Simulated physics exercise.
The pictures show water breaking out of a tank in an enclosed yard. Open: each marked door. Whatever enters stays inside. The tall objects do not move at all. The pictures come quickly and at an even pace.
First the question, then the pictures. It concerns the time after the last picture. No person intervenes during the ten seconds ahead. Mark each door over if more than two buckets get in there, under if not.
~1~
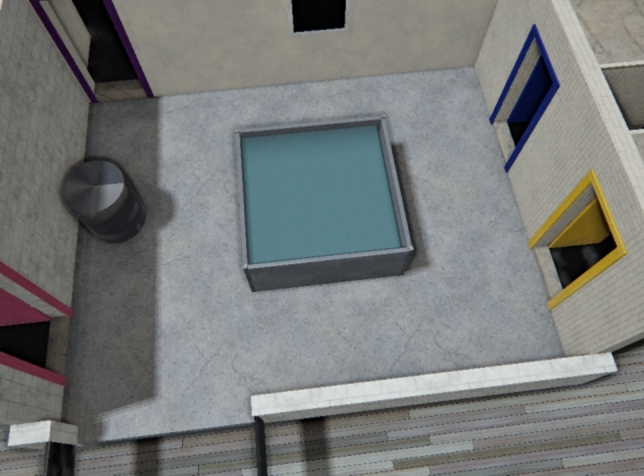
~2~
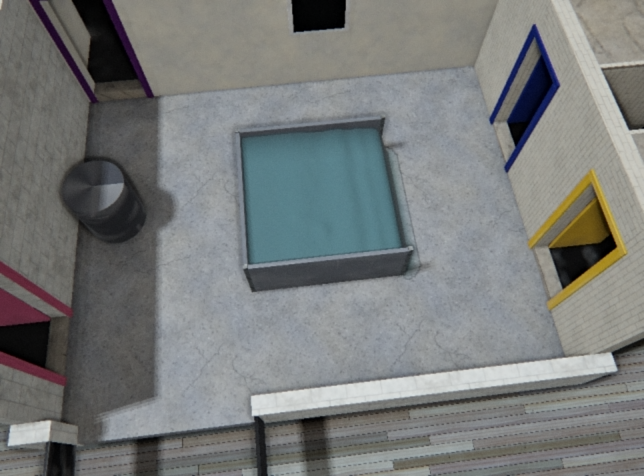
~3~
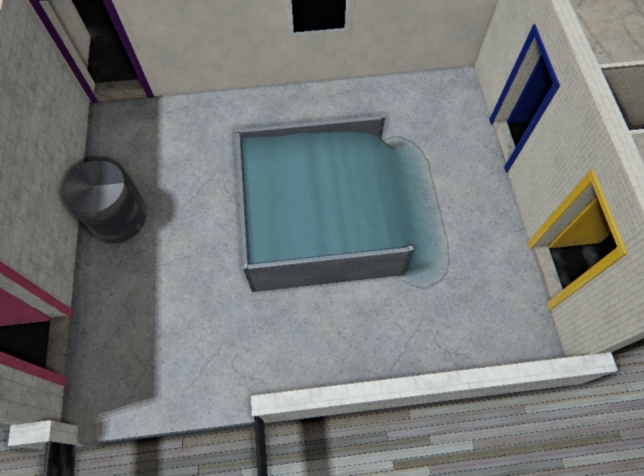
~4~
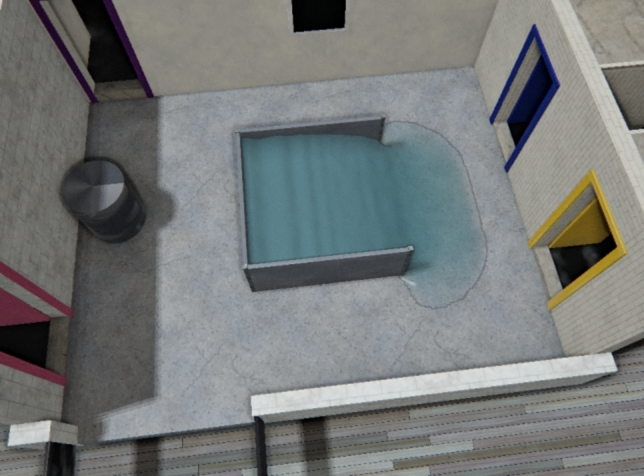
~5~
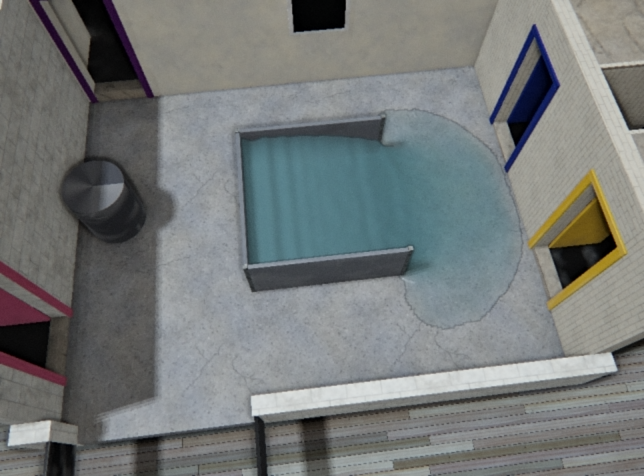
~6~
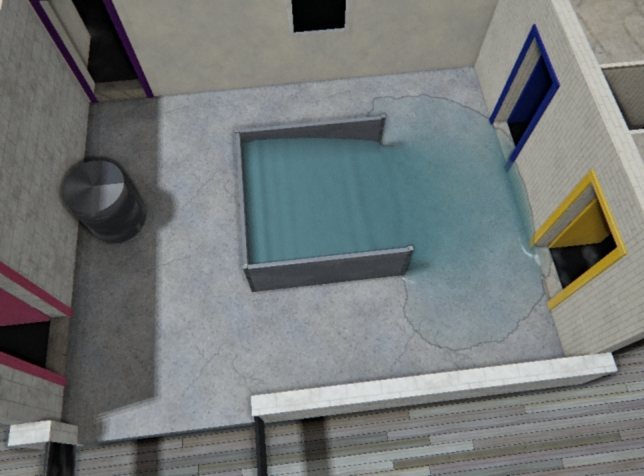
Pink door - over; yellow door - over; blue door - over; purple door - under.
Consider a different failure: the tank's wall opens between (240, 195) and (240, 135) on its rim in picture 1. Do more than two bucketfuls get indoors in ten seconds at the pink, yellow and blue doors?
The pink door exceeds the limit, the yellow door falls short and the blue door exceeds the limit.
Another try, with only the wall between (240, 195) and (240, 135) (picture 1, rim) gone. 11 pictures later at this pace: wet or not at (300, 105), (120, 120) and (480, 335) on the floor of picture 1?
Log: Point 1 unreached; point 2 inundated; point 3 unreached.
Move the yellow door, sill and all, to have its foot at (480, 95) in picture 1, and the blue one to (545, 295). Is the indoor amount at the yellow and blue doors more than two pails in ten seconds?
Well, the yellow one runs over, and as for the blue one, it runs over.
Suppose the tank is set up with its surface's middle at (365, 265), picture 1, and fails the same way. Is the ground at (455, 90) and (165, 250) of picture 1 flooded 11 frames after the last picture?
Soaked, parched.
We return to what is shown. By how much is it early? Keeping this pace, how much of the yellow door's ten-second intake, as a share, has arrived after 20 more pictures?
Close to 75 out of every hundred.
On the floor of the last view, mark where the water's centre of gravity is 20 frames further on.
Somewhere near (412, 216).
A moment on, water covers 30 % of the floor; the pink door not reached, the yellow door far over two buckets in, the blue door far over two buckets in, the purple door not reached.
Next, water covers 30 % of the floor; the pink door not reached, the yellow door far over two buckets in, the blue door far over two buckets in, the purple door not reached.
Then, water covers 60 % of the floor; the pink door not reached, the yellow door far over two buckets in, the blue door far over two buckets in, the purple door not reached.
Later, water covers 95 % of the floor; the pink door over two buckets in, the yellow door far over two buckets in, the blue door far over two buckets in, the purple door wet at the sill, nothing in.
In the end, water covers 100 % of the floor; the pink door far over two buckets in, the yellow door far over two buckets in, the blue door far over two buckets in, the purple door wet at the sill, nothing in.
